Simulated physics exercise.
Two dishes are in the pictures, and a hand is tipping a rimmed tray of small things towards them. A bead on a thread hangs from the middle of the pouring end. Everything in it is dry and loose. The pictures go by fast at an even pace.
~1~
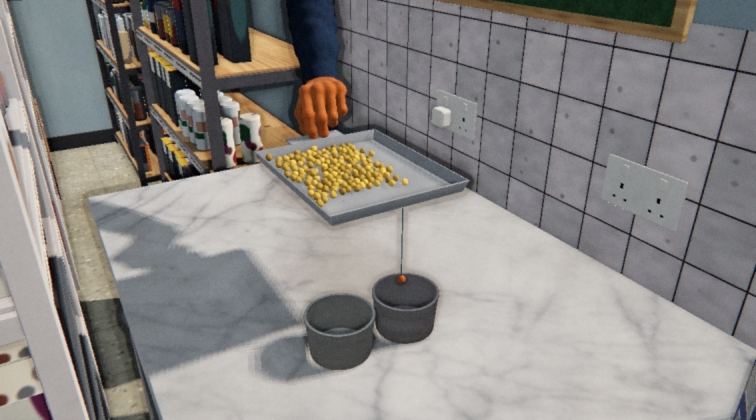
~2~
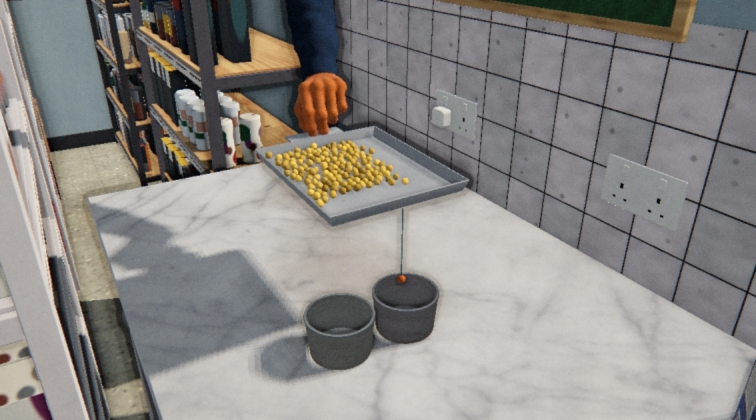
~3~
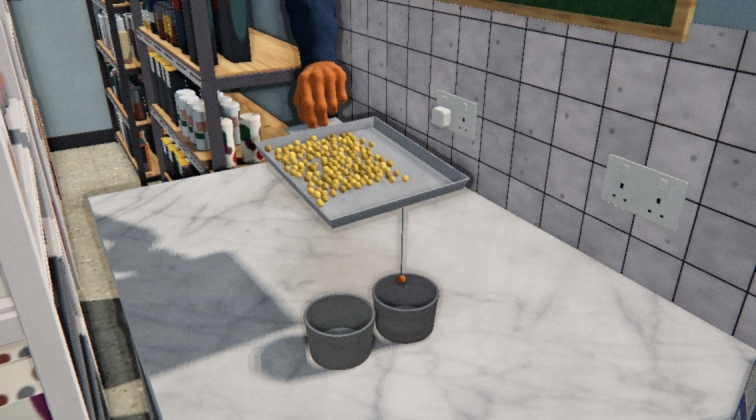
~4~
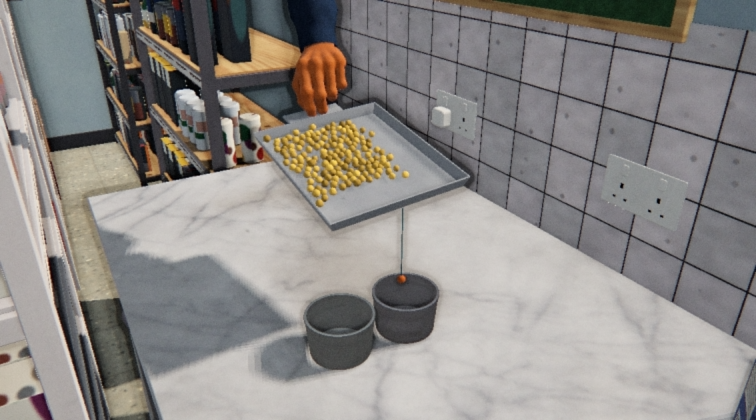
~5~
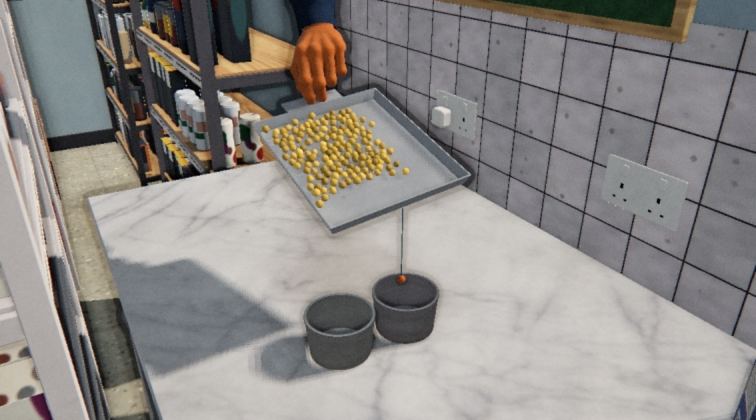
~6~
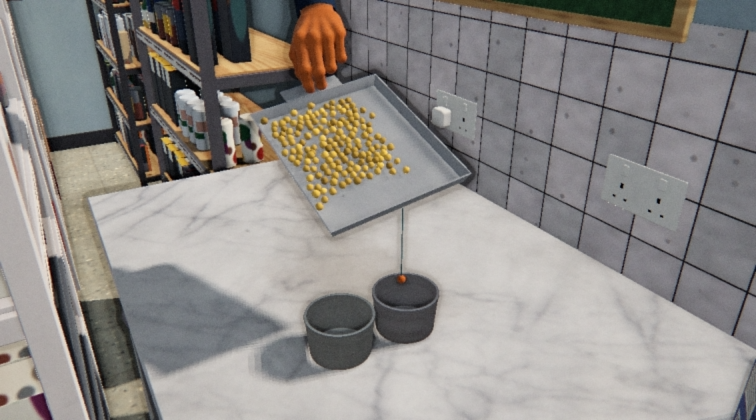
In this clip, a hand raises the far side of a grey tray of small yellow balls above two dark dishes on a marble counter, tilting it gradually more steeply, while an orange bead on a thread stays still.
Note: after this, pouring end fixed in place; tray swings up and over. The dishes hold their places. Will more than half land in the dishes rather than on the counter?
Yes.
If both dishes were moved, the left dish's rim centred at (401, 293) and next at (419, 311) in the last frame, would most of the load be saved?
The dishes end up with the lesser share in the first try and the lesser share in the second.
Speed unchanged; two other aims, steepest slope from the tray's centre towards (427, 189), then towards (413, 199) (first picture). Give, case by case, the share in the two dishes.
In turn some 0 and 10 per cent.
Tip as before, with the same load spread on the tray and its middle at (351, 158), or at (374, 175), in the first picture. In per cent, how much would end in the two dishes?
Around 60 percent the first time, around 70 percent the second.
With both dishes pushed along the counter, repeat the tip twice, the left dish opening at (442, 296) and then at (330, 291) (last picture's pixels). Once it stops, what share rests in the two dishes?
You'd get 0 in a hundred first and 10 in a hundred after that.
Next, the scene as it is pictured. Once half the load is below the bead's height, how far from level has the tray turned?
90°, roughly.
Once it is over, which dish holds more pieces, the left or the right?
The fuller one is the one on the left.
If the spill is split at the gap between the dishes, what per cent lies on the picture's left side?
It works out at some 40 percent.
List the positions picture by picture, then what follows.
The first picture shows corners of the pouring end at (332, 213) and (463, 180), level; middle of the load at (335, 170), puffed corn balls; left dish at (356, 347); right dish at (423, 322); bead on its thread at (401, 279).
The second picture shows corners of the pouring end at (332, 214) and (463, 179), level; middle of the load at (335, 168).
The third picture shows corners of the pouring end at (332, 217) and (464, 178), tipped barely, lowest at the left corner; middle of the load at (335, 163).
The fourth picture shows corners of the pouring end at (332, 220) and (464, 176), tipped a little, lowest at the left corner; middle of the load at (334, 157).
The fifth picture shows corners of the pouring end at (332, 224) and (465, 174), tipped clearly, lowest at the left corner; middle of the load at (334, 150).
The sixth picture shows corners of the pouring end at (332, 227) and (465, 172), tipped clearly, lowest at the left corner; middle of the load at (334, 145); left dish at (356, 347); right dish at (423, 322).
Soon, tray tipped steeply; most on the tray; a stray few in the left dish; a stray few outside both; about a quarter in the air.
A while on, tray tipped past a quarter turn; a small part on the tray; about half in the left dish; a stray few in the right dish; about a quarter outside both; a small part in the air.
Towards the end, tray tipped past a quarter turn; about two thirds in the left dish; a stray few in the right dish; about a quarter outside both.
Finally, tray tipped past a quarter turn; about two thirds in the left dish; a stray few in the right dish; about a quarter outside both.
